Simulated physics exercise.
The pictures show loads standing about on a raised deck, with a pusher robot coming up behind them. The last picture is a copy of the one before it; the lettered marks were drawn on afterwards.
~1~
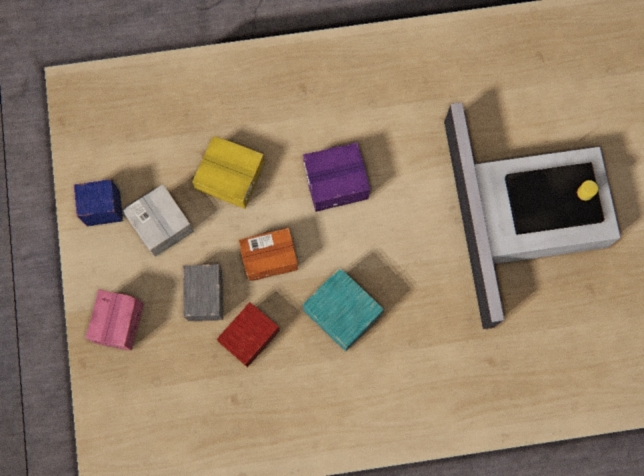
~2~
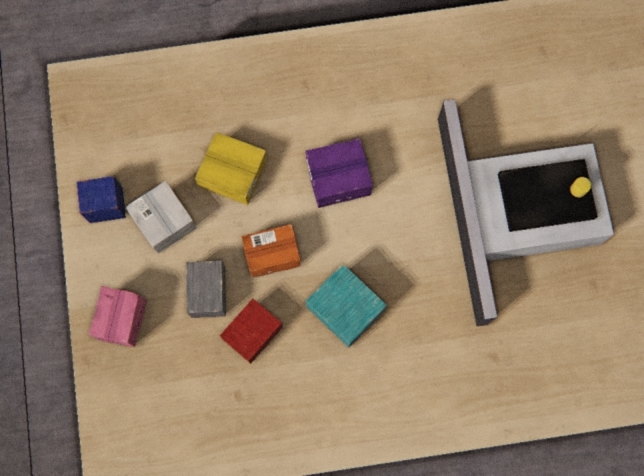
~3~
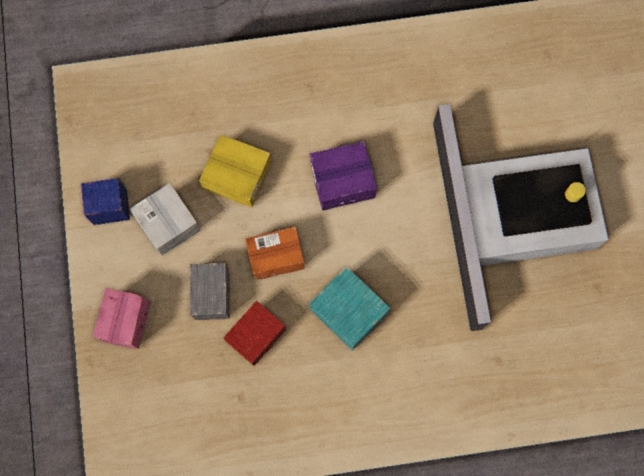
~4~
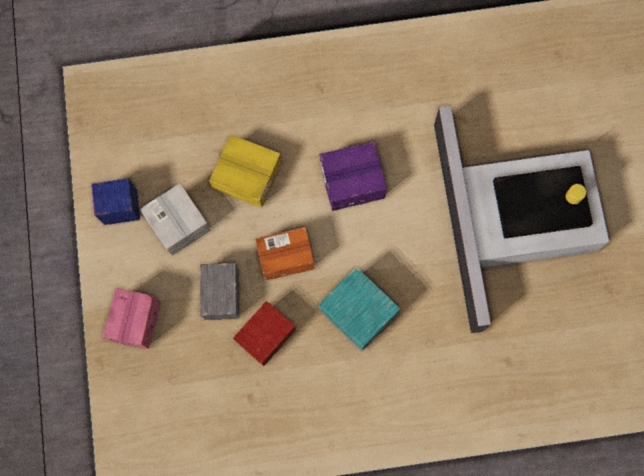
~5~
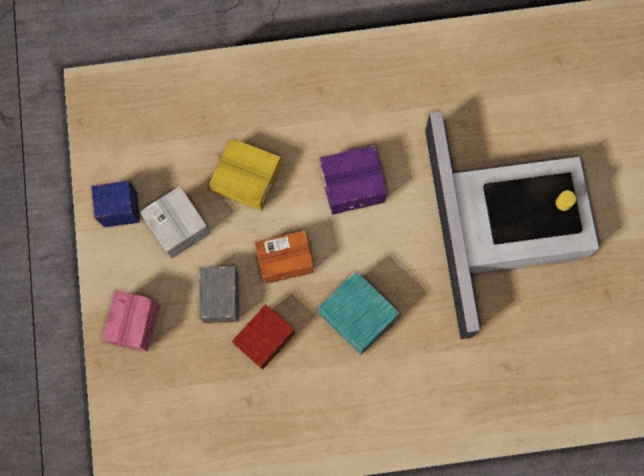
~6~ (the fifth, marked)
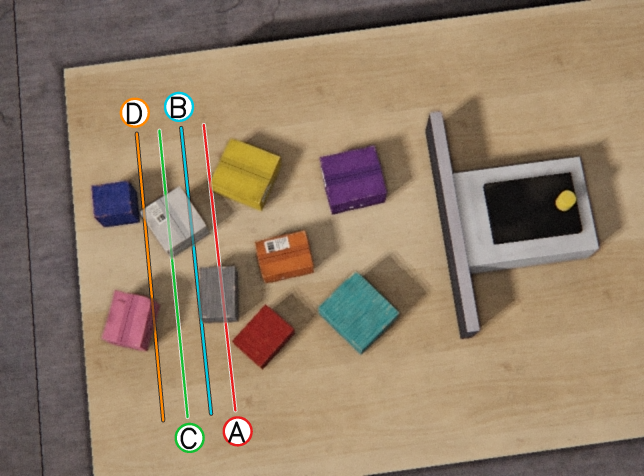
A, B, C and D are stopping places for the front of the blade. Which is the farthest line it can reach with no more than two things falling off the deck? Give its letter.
Stop at C.
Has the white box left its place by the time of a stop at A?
Yes.
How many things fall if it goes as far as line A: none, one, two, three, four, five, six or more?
In all, none.
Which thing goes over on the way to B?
It is the blue crate.
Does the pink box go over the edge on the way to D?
Yes.
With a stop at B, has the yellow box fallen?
By then, no.
On the copy, A at (219, 262); B at (196, 266); C at (173, 269); D at (150, 272).
On C. First, robot (423, 223); turquoise crate (319, 310); purple parcel (308, 185).
Then, robot (321, 236); blue crate (111, 204); white box (152, 230).
Finally, robot (242, 247); pink box over the edge; blue crate over the edge; two fallen.
By contrast, A is within the limit but short; B is within the limit but short; D drops four.
